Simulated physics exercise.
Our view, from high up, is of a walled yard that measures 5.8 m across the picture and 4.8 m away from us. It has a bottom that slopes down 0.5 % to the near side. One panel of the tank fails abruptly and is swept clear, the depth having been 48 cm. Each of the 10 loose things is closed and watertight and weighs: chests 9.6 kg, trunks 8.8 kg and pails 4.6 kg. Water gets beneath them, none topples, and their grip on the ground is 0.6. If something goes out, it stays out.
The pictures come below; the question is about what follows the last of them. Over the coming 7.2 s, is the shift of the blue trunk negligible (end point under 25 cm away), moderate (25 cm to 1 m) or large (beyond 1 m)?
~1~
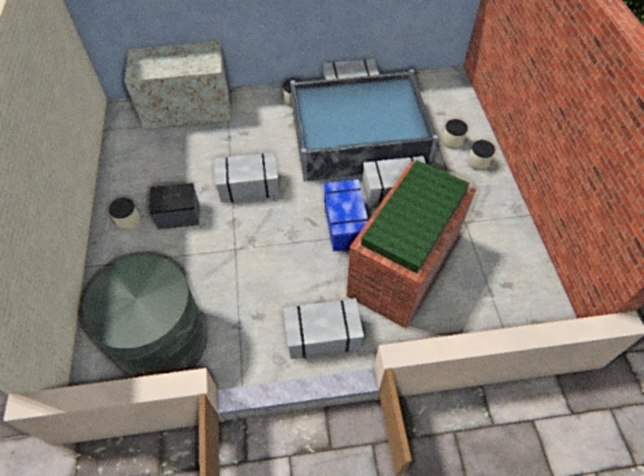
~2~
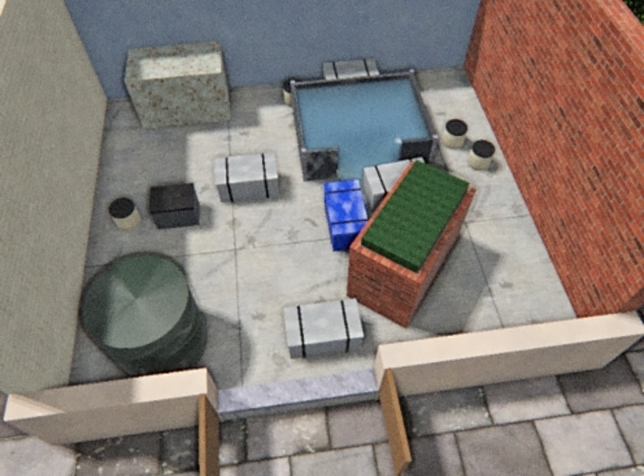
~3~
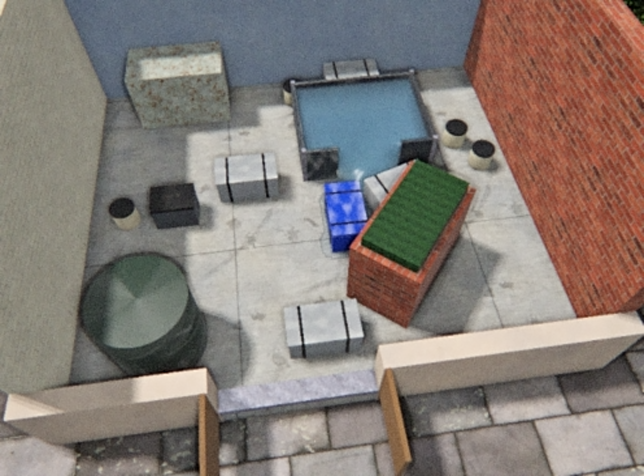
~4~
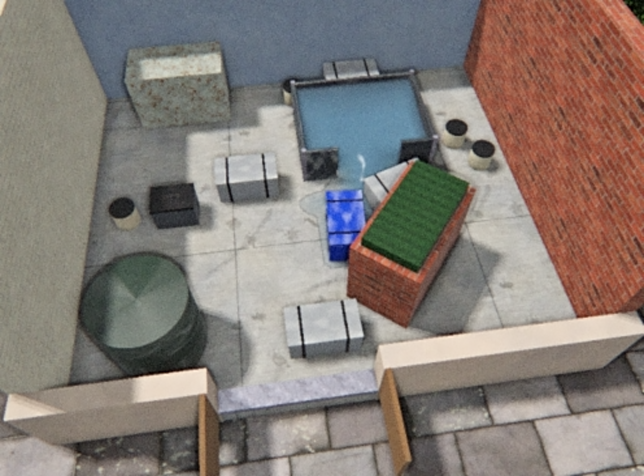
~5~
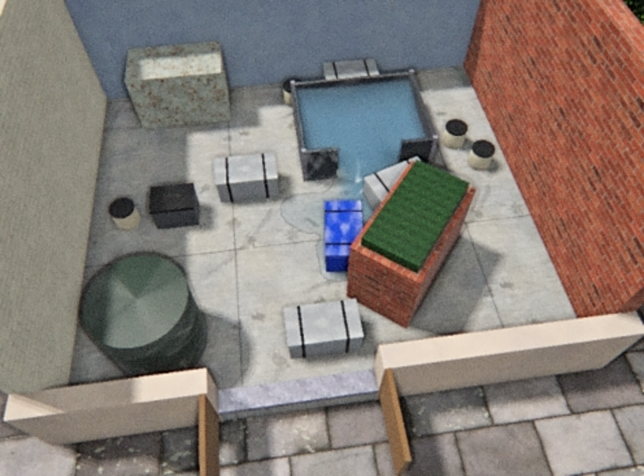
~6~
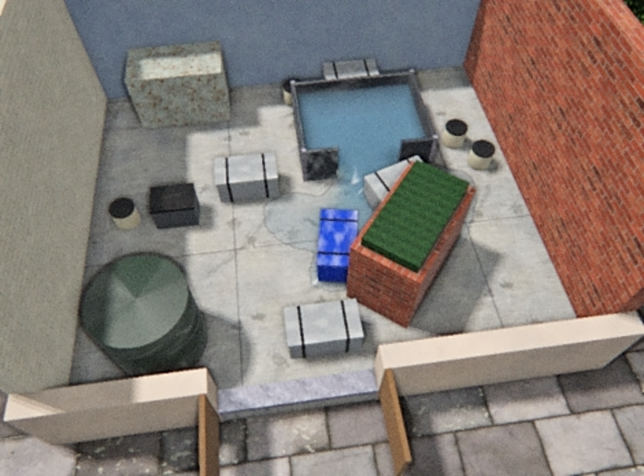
Large - it finishes beyond 1 m.
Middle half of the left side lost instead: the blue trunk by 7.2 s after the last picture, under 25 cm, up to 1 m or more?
Had it gone that way, the blue trunk would sit tight.
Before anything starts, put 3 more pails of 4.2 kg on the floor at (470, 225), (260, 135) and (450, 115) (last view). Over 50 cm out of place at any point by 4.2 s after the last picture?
In order: Above it, below it, below it.
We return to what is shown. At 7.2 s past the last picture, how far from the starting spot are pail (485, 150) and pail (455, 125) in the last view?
First 0 cm, then 0 cm.
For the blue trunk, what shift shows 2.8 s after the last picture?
It is about 250 cm out of place by then.
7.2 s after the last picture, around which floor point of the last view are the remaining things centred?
(329, 158).
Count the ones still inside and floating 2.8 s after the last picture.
Total: 0.
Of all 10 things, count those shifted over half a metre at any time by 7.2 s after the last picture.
Answer: 3.
Then, 0.9 s after the last picture the blue trunk is near (257, 297), 1.6 m from its start, afloat; 0 of 10 are out; 1 afloat.
Then, 2.8 s after the last picture the blue trunk is near (284, 390), 2.4 m from its start, aground; 1 of 10 are out; 0 afloat.
Then, 4.8 s after the last picture the blue trunk has gone out; 2 of 10 are out; 0 afloat.
Then, 7.2 s after the last picture the blue trunk has gone out; 2 of 10 are out; 0 afloat.
